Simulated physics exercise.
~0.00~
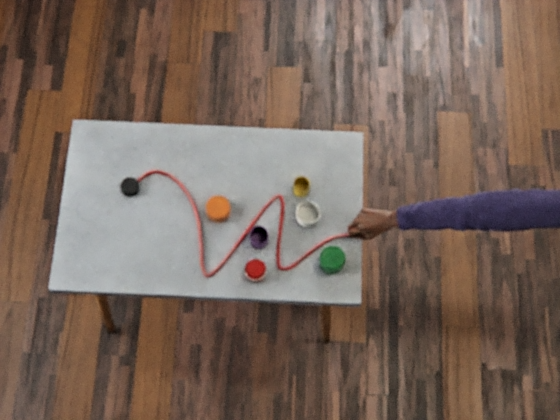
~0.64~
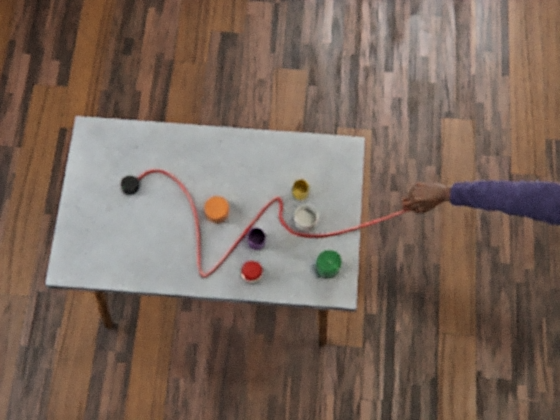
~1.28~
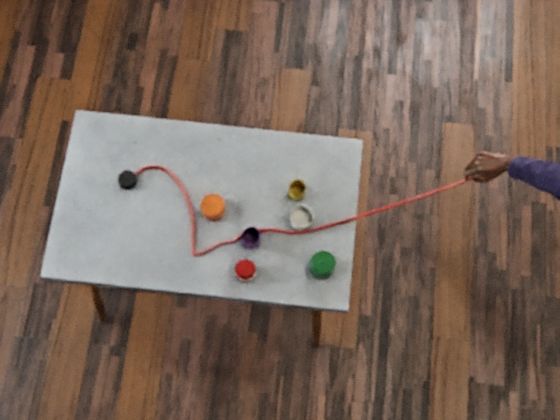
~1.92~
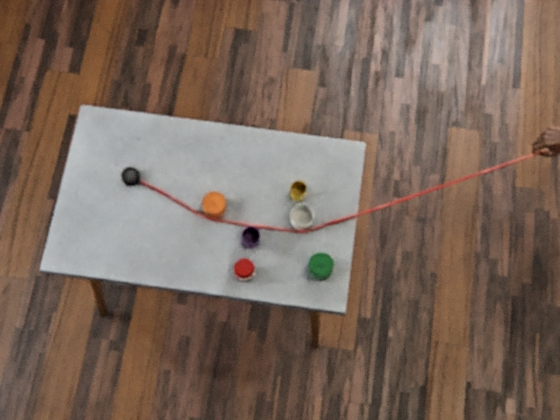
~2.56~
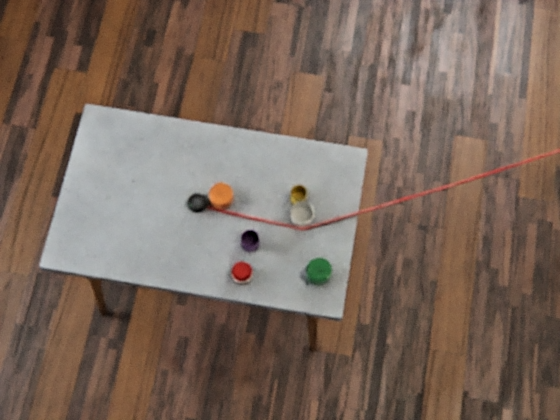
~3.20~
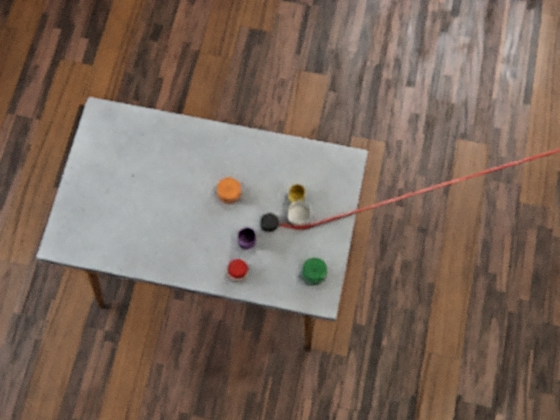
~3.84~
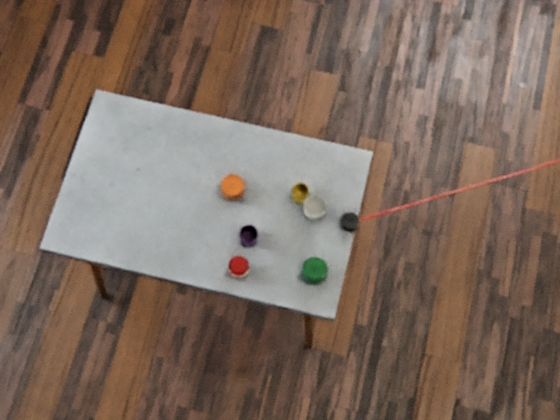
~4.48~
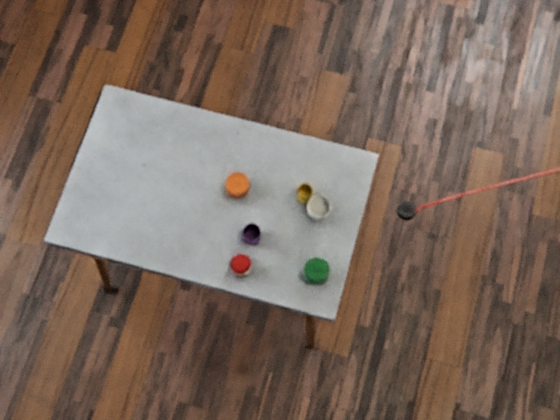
We see a hand pull a red cord rightward across a pale table, straightening its bends among small colorful containers, then dragging the attached black disc past them, nudging the orange and white ones, until it leaves the right edge, with every container still on the table.
